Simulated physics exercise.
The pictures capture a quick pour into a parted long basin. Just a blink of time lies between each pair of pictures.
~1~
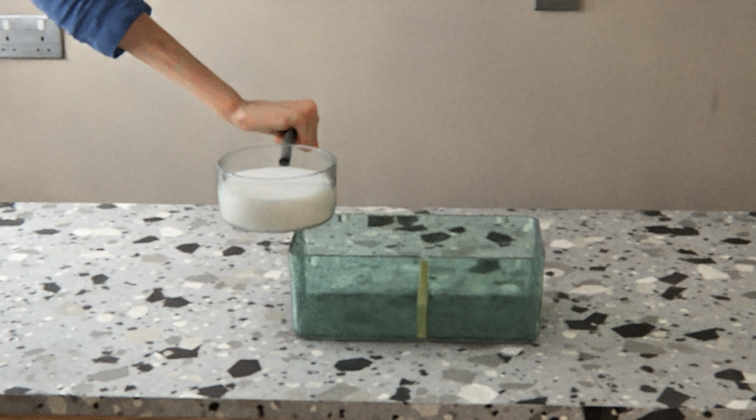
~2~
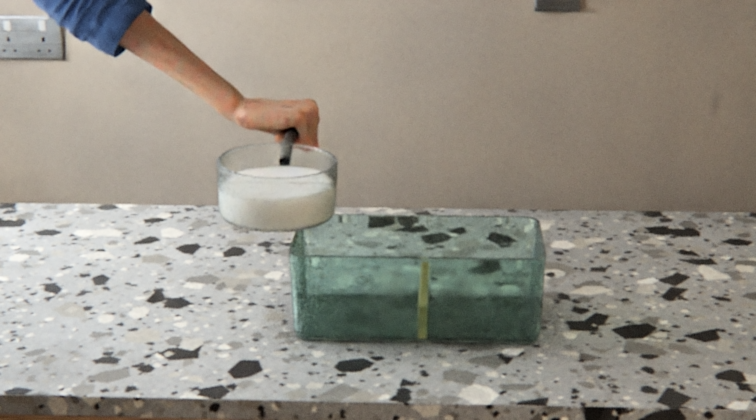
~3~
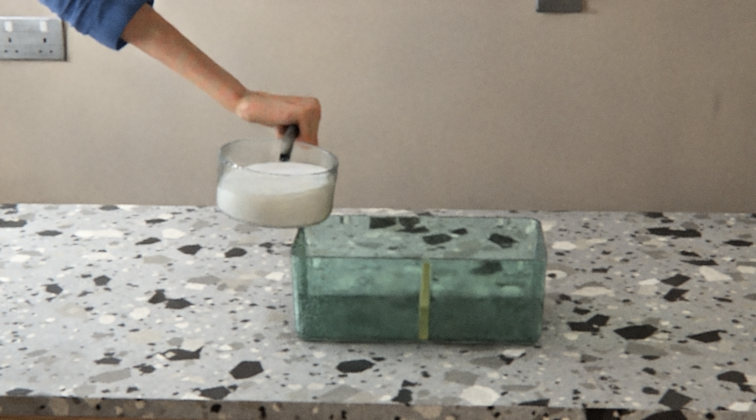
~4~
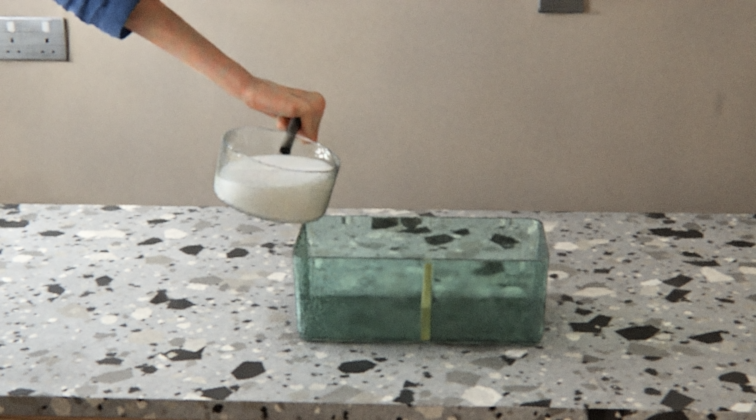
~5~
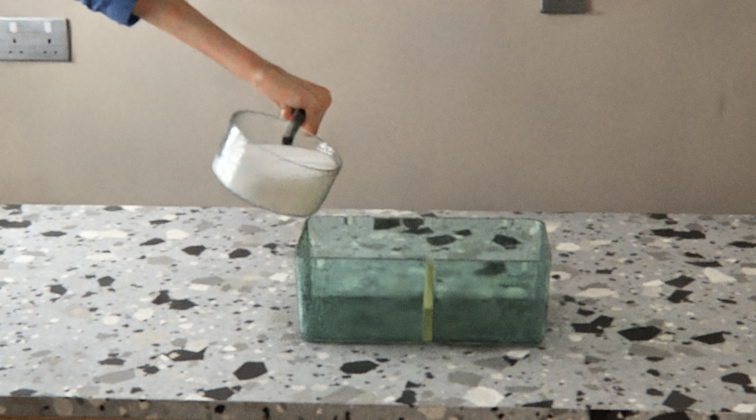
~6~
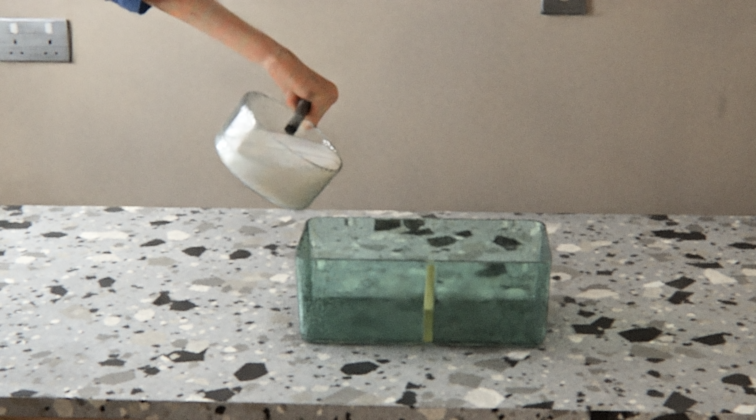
A hand held a round clear dish of white stuff by its dark handle above the left end of a long green glass basin, then tilted it steadily down to the right.
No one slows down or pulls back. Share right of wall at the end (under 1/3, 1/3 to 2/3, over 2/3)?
1/3 to 2/3.
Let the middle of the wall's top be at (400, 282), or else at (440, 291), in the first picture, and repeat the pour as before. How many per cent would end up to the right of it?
It works out to around 70 per cent for the first and around 20 per cent for the second.
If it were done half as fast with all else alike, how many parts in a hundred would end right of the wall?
Share on the right: Some 30 percent.
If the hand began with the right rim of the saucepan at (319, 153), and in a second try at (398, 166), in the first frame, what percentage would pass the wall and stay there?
Roughly 30 % and 70 %.
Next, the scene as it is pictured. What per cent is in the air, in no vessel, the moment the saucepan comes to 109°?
60 %.
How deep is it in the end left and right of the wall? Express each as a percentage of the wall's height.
On the left it is 30 per cent, on the right 30.
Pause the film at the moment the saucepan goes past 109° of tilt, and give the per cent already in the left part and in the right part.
The left part gets 10 percent; the right part gets 0 percent.
A moment on, the saucepan is tipped right over and 30 per cent is still to pour, 9 is left of the wall and 0 right of it.
Next, the saucepan is tipped right over and 0 per cent is still to pour, 29 is left of the wall and 64 right of it.
Then the saucepan is tipped right over and 0 per cent is still to pour, 38 is left of the wall and 38 right of it.
Later the saucepan is tipped right over and 0 per cent is still to pour, 46 is left of the wall and 44 right of it.
In the end 47 per cent lies left of the wall, 44 right of it and 9 outside.
